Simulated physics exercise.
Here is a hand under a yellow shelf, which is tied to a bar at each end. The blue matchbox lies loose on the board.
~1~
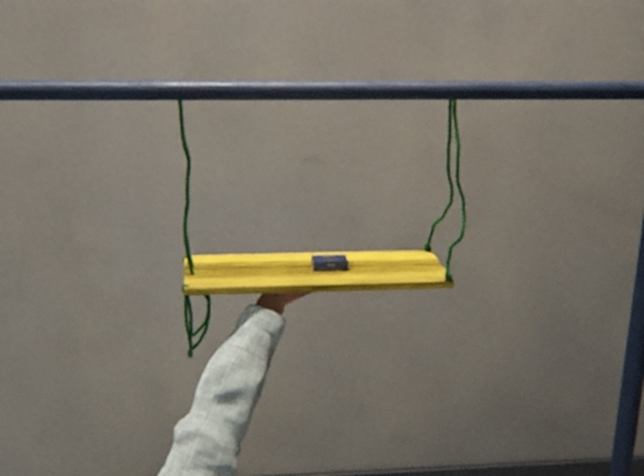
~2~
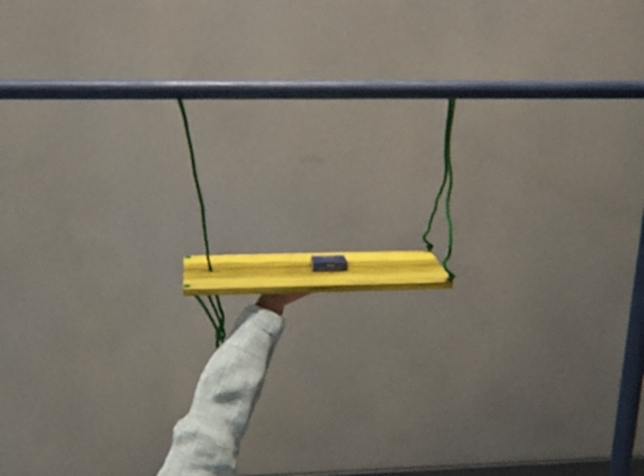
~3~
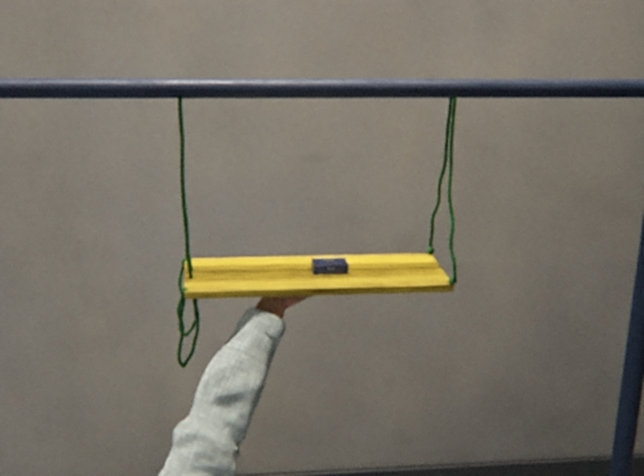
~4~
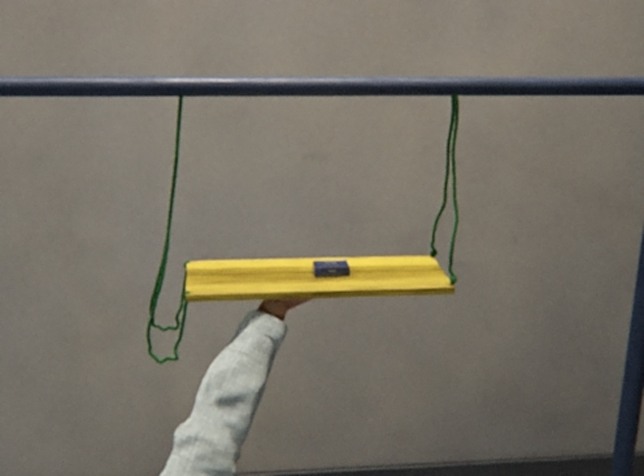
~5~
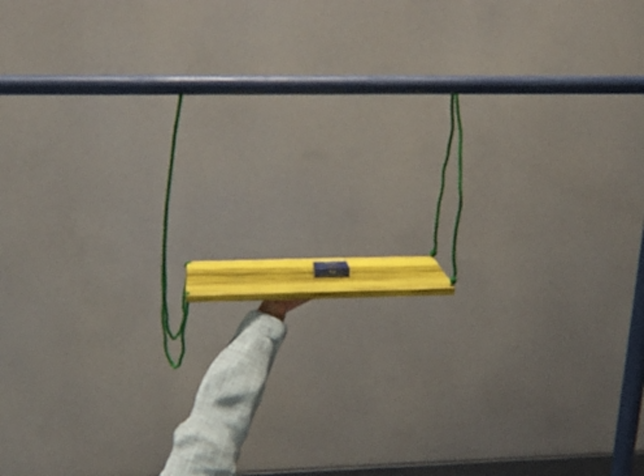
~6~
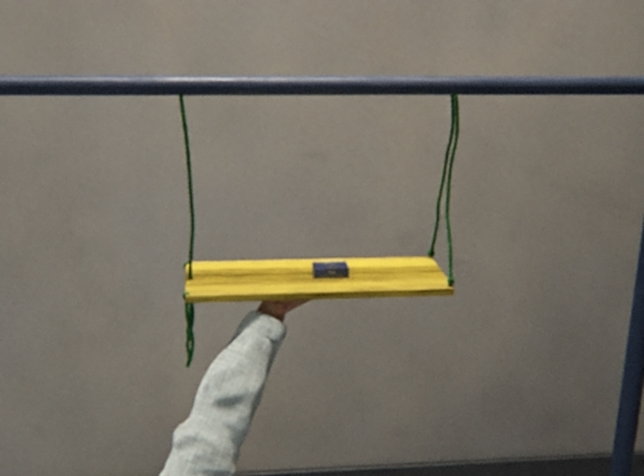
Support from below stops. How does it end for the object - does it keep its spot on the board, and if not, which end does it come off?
Spills off leftward.
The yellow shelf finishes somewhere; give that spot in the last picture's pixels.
It finishes with its middle at about (337, 345) in the last view.
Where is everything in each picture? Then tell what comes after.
Blue matchbox (330, 263); yellow shelf (321, 288), in the first picture.
Blue matchbox (329, 263), in the second picture.
Blue matchbox (330, 266), in the third picture.
Blue matchbox (331, 269); yellow shelf (323, 295), in the fourth picture.
Blue matchbox (331, 269), in the fifth picture.
Blue matchbox (330, 270); yellow shelf (322, 296); left strings slack, hanging in a loop; right strings almost straight, in the sixth picture.
Then, 0.40 s past the final frame, board tipped 17° down to the left; matchbox sliding near (237, 329).
Then, 0.96 s past the final frame, board tipped 39° down to the left; matchbox on the floor.
When it is over, board tipped 38° down to the left; matchbox on the floor. The blue matchbox slides off to the left.
